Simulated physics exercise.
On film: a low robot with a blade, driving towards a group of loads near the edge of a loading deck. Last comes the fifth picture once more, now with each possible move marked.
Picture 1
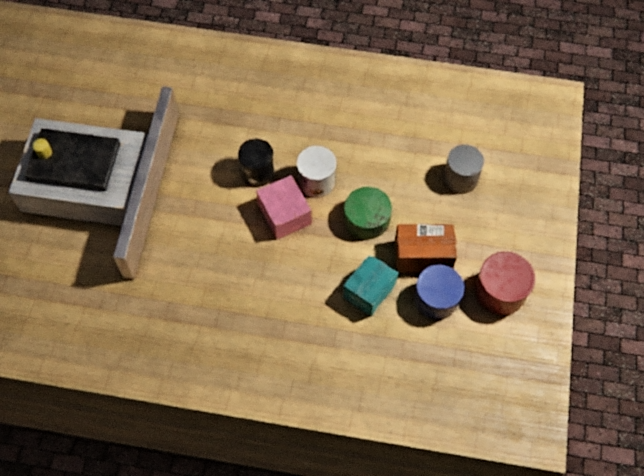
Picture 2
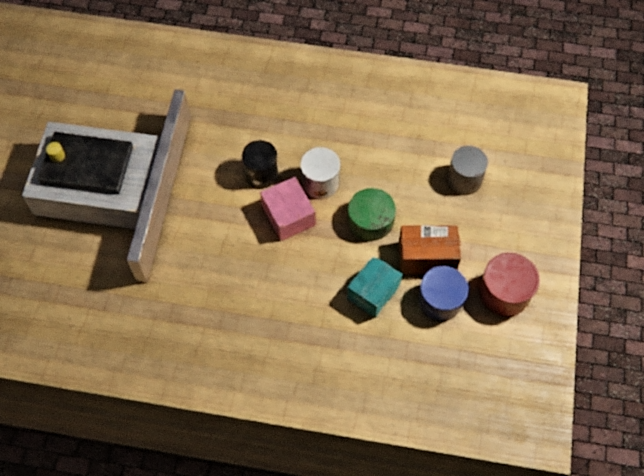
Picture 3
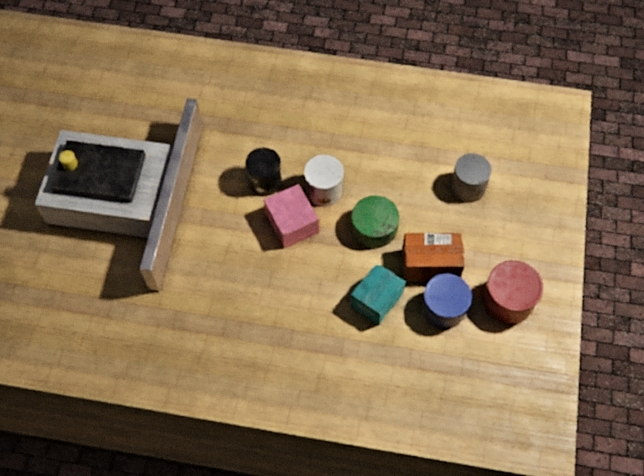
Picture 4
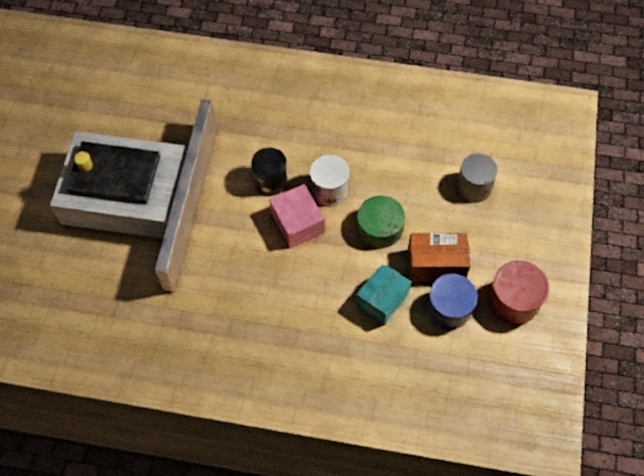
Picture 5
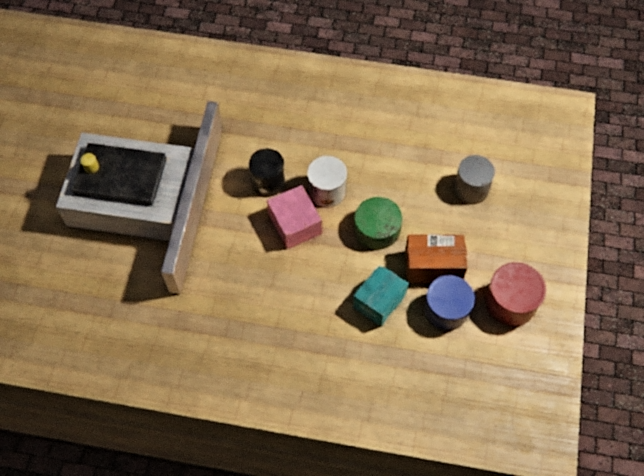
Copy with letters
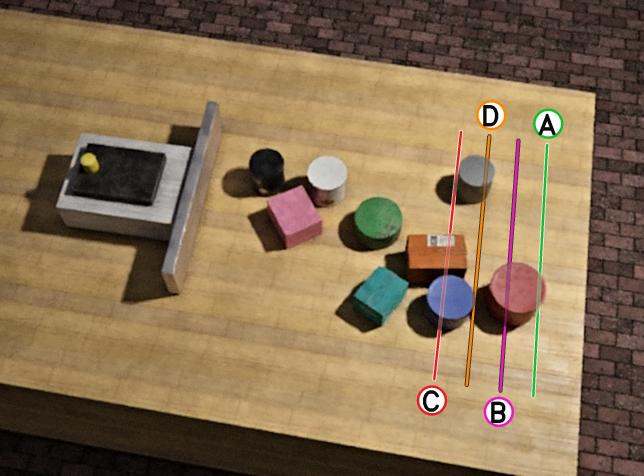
A low robot with an upright blade creeps a short way to the right across the wooden deck, closing some of the gap to the black pail and pink block. The cluster of colourful pails, canisters and parcels stays in place, and the blade touches none of them.
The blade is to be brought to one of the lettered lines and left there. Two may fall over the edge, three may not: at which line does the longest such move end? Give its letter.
B is the last line within the limit.
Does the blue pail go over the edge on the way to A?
By then, yes.
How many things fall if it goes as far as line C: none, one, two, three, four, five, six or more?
By then, none.
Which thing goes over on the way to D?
The red pail.
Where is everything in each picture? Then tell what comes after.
Blue pail (438, 292); red pail (505, 284); green canister (367, 213), in the first picture.
Robot (92, 162); grey canister (467, 171), in the second picture.
Robot (105, 171); black pail (264, 172), in the third picture.
Robot (120, 172); orange parcel (439, 257), in the fourth picture.
Robot (126, 173); blue pail (448, 303); red pail (515, 295); green canister (378, 223), in the fifth picture.
On the marked copy, A at (541, 262); B at (510, 257); C at (449, 247); D at (479, 252).
Taking B. A third of the way, robot (238, 191); black pail (335, 180); white pail (371, 186).
Two thirds of the way, robot (352, 209); red pail (542, 302); grey canister (509, 174).
When it is over, robot (445, 223); red pail over the edge; orange parcel (582, 294); one fallen.
As for the rest, A drops five; C is within the limit but short; D is within the limit but short.
